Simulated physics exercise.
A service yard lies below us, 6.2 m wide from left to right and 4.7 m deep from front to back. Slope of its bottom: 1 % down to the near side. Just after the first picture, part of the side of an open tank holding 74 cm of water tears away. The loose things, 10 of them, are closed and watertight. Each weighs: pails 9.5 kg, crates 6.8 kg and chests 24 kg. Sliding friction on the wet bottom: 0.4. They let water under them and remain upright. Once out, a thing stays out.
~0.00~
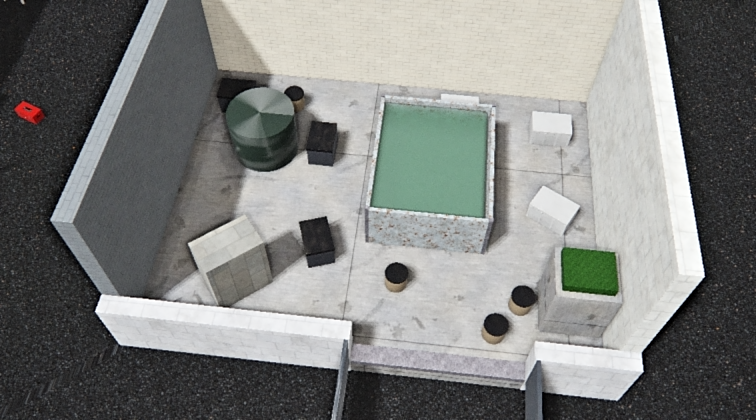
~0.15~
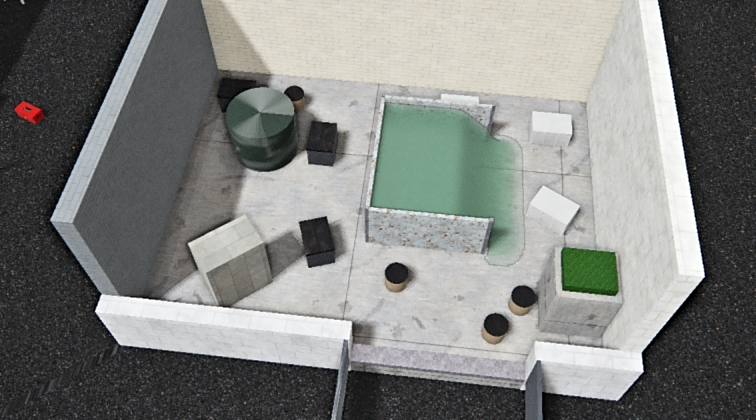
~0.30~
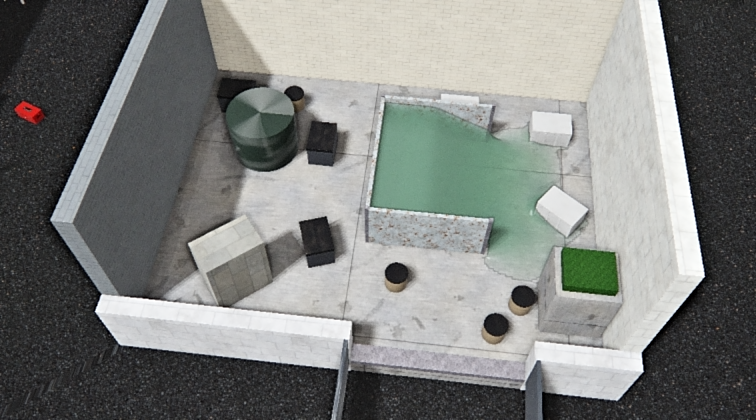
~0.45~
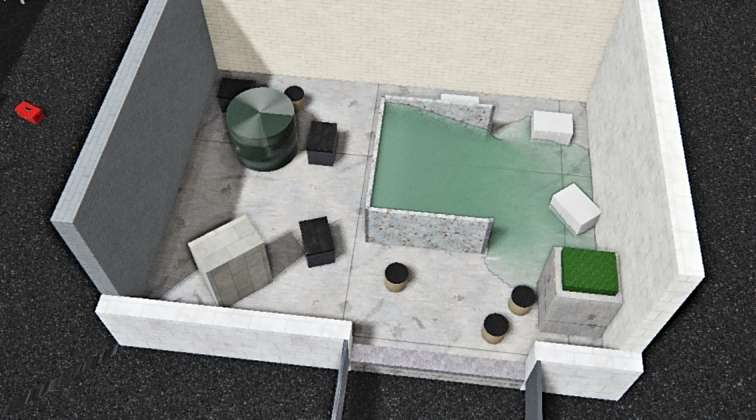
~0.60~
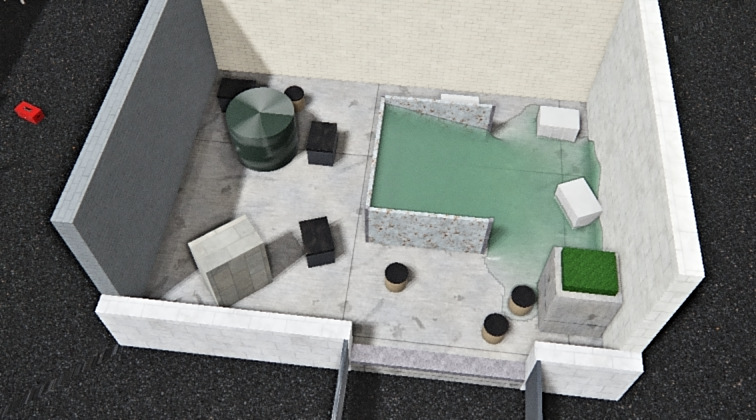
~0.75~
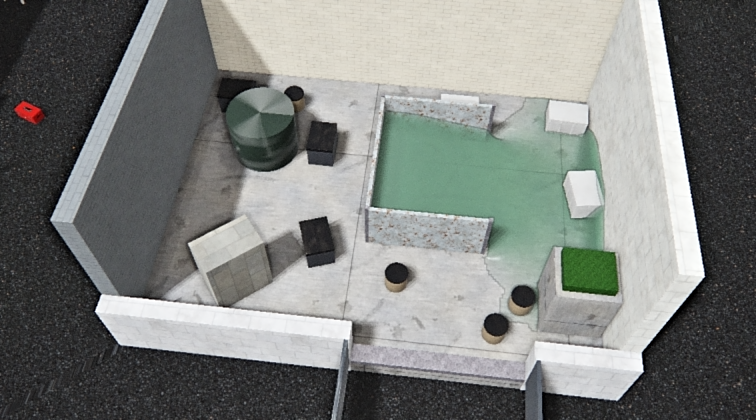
Green water pours from the tank's open right side and pushes two white crates rightward.
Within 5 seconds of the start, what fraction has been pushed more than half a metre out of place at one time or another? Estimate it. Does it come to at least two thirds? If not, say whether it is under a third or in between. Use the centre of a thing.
Looks like the highest band.
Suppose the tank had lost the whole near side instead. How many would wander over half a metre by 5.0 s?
Then 3 of them would.
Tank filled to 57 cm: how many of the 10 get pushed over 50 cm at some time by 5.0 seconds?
I count 5 of them in that case.
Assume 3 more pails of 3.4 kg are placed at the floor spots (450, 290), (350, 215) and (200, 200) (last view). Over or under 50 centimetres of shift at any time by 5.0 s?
In order: Beyond it, within it, within it.
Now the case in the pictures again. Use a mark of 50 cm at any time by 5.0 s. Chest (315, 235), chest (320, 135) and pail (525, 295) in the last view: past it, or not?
Within the mark, within the mark, beyond the mark.
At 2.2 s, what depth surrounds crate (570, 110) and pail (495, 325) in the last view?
9 and 8 cm.
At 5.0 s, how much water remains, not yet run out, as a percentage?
90 % or so.
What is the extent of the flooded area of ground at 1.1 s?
Close to 9.0 m2, I'd say.
After 1.1 s 2 of 10 are over 50 cm from their spots; 2 afloat.
After 2.2 s 3 of 10 are over 50 cm from their spots; 2 afloat.
After 3.5 s 7 of 10 are over 50 cm from their spots; 3 afloat.
After 5.0 s 8 of 10 are over 50 cm from their spots, and 8 have been at some point; 4 afloat.
